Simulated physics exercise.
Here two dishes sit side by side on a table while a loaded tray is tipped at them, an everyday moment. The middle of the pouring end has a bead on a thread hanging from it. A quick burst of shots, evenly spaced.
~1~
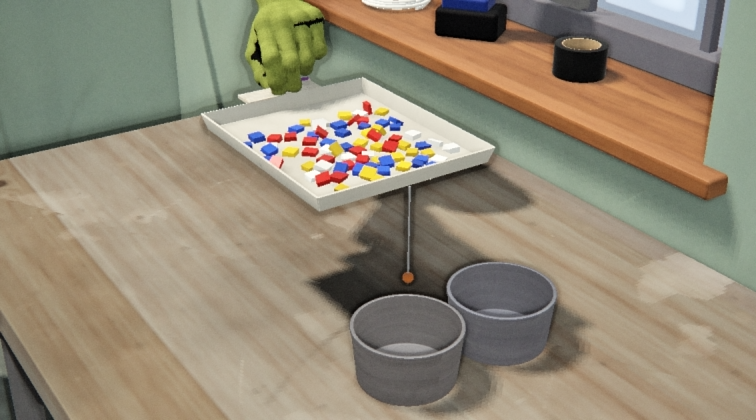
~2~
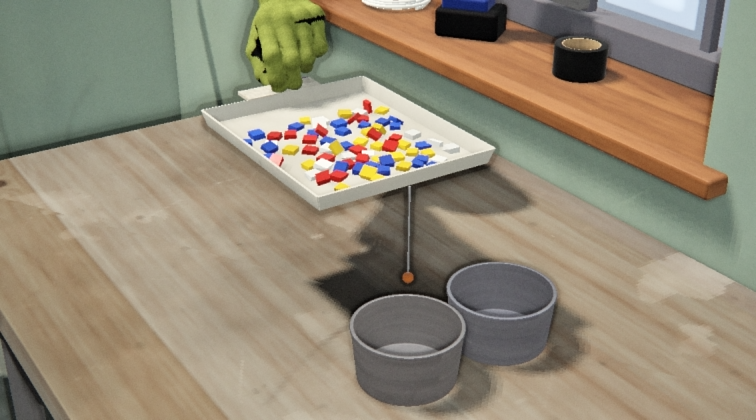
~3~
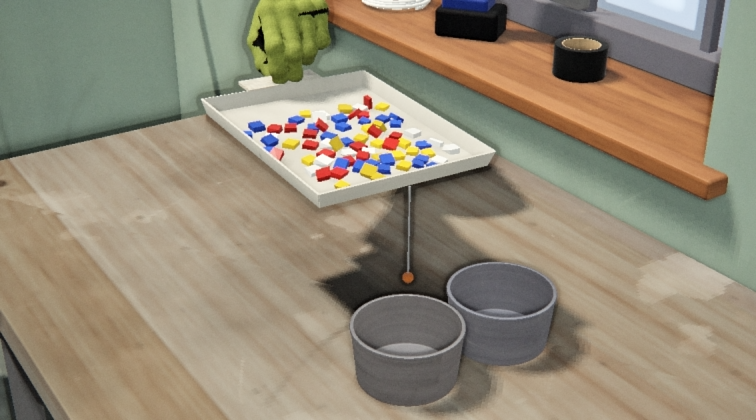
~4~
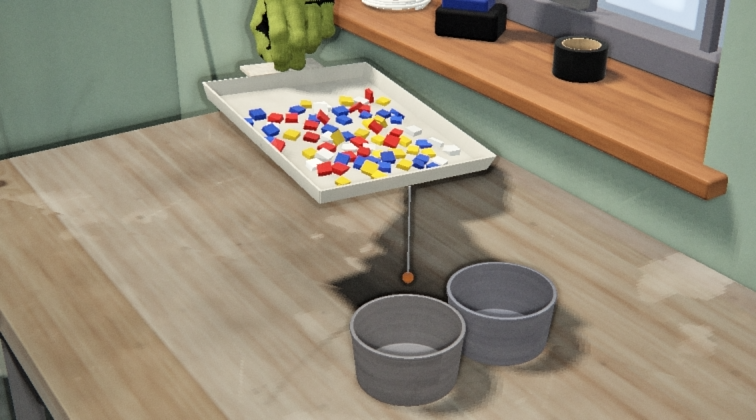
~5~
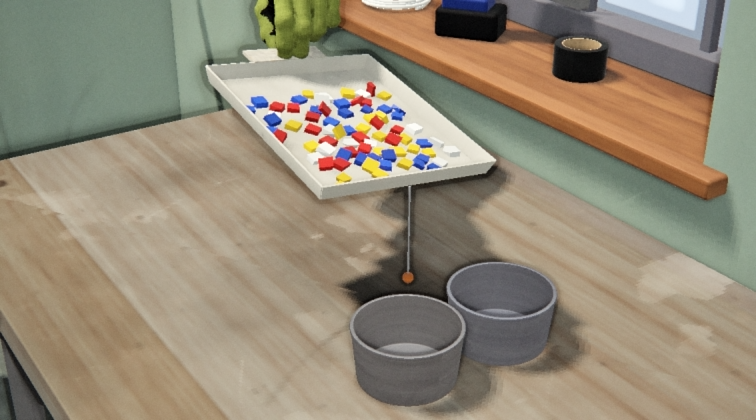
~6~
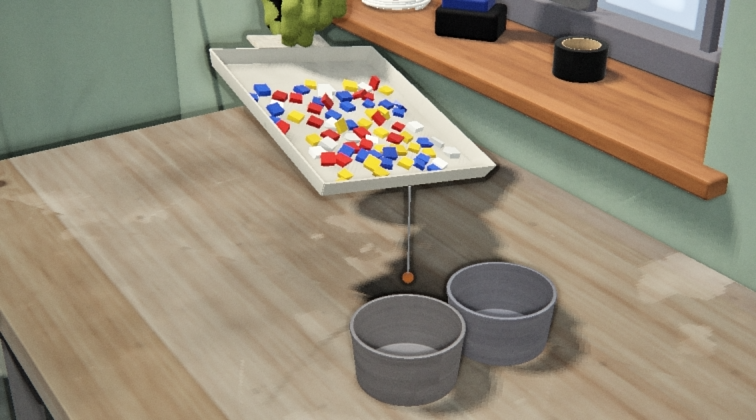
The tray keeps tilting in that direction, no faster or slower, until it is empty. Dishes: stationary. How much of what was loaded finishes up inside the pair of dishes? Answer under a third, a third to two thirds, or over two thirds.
Inside the pair of dishes: A third to two thirds.
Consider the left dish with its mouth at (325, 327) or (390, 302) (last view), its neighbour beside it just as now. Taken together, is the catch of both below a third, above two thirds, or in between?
First: Under a third; second: Above two thirds.
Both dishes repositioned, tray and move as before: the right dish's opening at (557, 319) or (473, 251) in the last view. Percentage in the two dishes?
In turn 0 and 80 in a hundred.
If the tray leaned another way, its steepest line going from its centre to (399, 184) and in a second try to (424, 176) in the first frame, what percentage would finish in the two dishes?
Around 80 per cent first, around 90 per cent next.
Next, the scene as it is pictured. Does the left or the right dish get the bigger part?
Looks like the right-placed one wins this one.
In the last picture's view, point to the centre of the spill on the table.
Middle in the last view: Roughly (464, 292).
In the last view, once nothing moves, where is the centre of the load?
(477, 307).
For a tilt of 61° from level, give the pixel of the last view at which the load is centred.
Close to (420, 138).
Just after the last frame, tray tipped steeply; every one on the tray.
A moment on, tray tipped right over; roughly a quarter on the tray; roughly a quarter in the right dish; roughly a quarter outside both; roughly a quarter in the air.
Further on, tray tipped past a quarter turn; roughly half in the right dish; roughly half outside both.
When it is over, tray tipped past a quarter turn; not one in the left dish; roughly half in the right dish; roughly half outside both.
